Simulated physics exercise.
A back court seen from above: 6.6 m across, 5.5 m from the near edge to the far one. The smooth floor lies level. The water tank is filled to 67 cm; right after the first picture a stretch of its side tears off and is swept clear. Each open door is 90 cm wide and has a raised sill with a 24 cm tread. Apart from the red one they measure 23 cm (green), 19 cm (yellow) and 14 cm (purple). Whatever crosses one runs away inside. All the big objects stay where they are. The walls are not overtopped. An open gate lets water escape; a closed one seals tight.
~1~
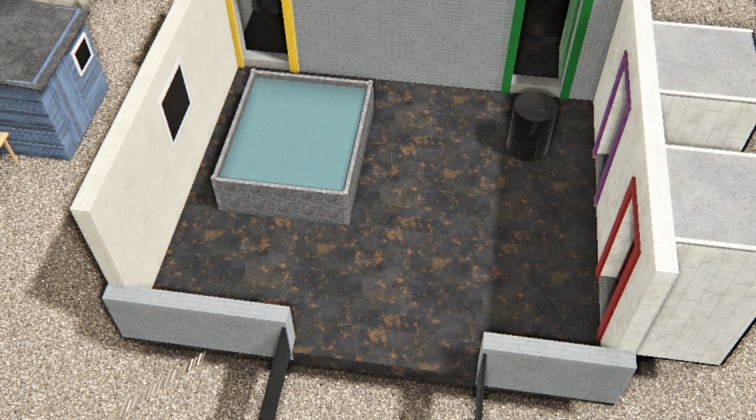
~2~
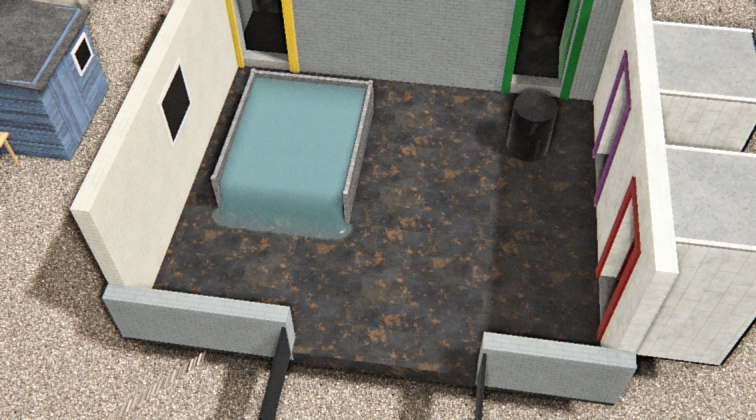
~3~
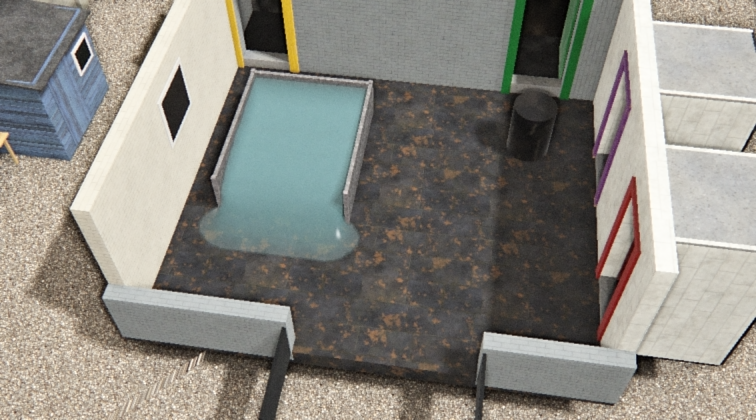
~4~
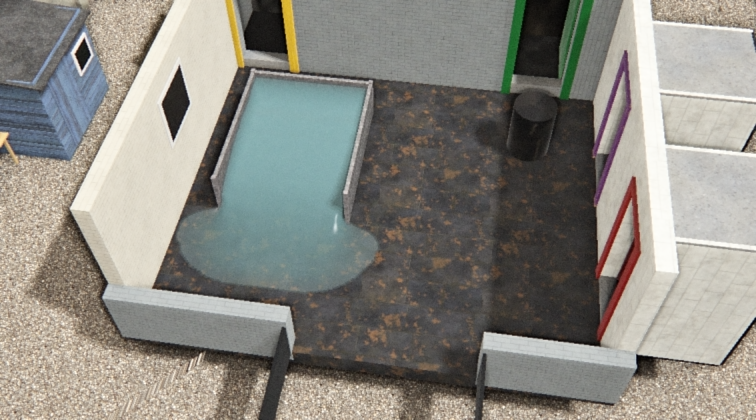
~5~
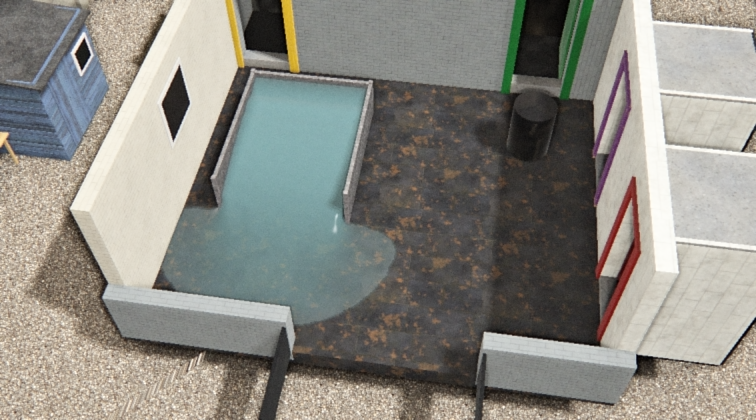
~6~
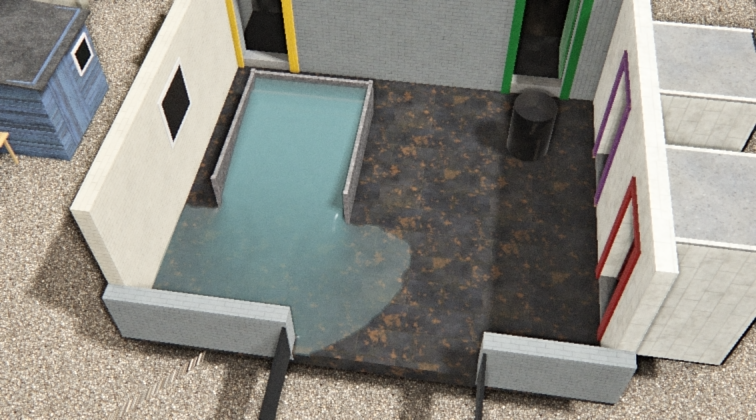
Water pouring from the open front of a rectangular tank and spreading across the dark floor of a walled court seen from above.
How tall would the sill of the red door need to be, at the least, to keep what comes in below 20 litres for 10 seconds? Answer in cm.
Close to 10.5 cm is just enough.
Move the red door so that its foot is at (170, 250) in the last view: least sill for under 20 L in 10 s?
About 26 cm.
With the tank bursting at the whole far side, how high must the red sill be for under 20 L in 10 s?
Some 9.0 cm.
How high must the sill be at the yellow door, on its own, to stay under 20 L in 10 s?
About 22 cm at yellow.
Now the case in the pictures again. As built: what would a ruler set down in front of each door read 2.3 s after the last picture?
Depths in cm: Green 0, yellow 0, red 0, purple 0.
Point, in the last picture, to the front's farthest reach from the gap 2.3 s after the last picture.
Around (568, 373).
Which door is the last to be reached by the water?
The green one.
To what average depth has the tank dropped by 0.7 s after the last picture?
Some 38 cm.
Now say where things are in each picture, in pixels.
The first frame shows the water tank at (297, 132) is whole and still, 67 cm deep; the red door at (616, 266) is dry.
In the second frame, the front is at (221, 221), 0.3 m from the gap at (283, 204); 0.5 m2 of floor is wet, 67 cm left at the back.
In the third frame, the gap is at (283, 206), the front 0.7 m out at (217, 242); the back of the water tank holds 67 cm.
In the fourth frame, the front is at (218, 276), 1.3 m from the gap at (283, 207); 3.2 m2 of floor is wet, 67 cm left at the back.
In the fifth frame, the gap is at (283, 208), the front 1.9 m out at a hidden place; the back of the water tank holds 66 cm.
In the sixth frame, the front is at a hidden place, 2.3 m from the gap at (283, 208); 6.6 m2 of floor is wet, 59 cm left at the back; 3.2 m in a straight line remain to the red door at (616, 266).
Then, 0.7 s after the last picture water covers 25 % of the floor, deepest (48 cm) near (142, 316); it has not reached the red door.
Then, 2.3 s after the last picture water covers 35 % of the floor, deepest (34 cm) near (142, 316); it has not reached the red door.
Then, 9.3 s after the last picture water covers 95 % of the floor, deepest (13 cm) near (588, 110); 6 cm at the red door, 23 litres in over its 10 cm sill.
At the red door as built, the water peaked near 16 cm, 4.1 s after the last picture.
With a sill of 8.5 cm, 39 litres would have come in within the 10 s; with 12 cm, 9 litres. So under 20 litres takes about 10.5 cm.
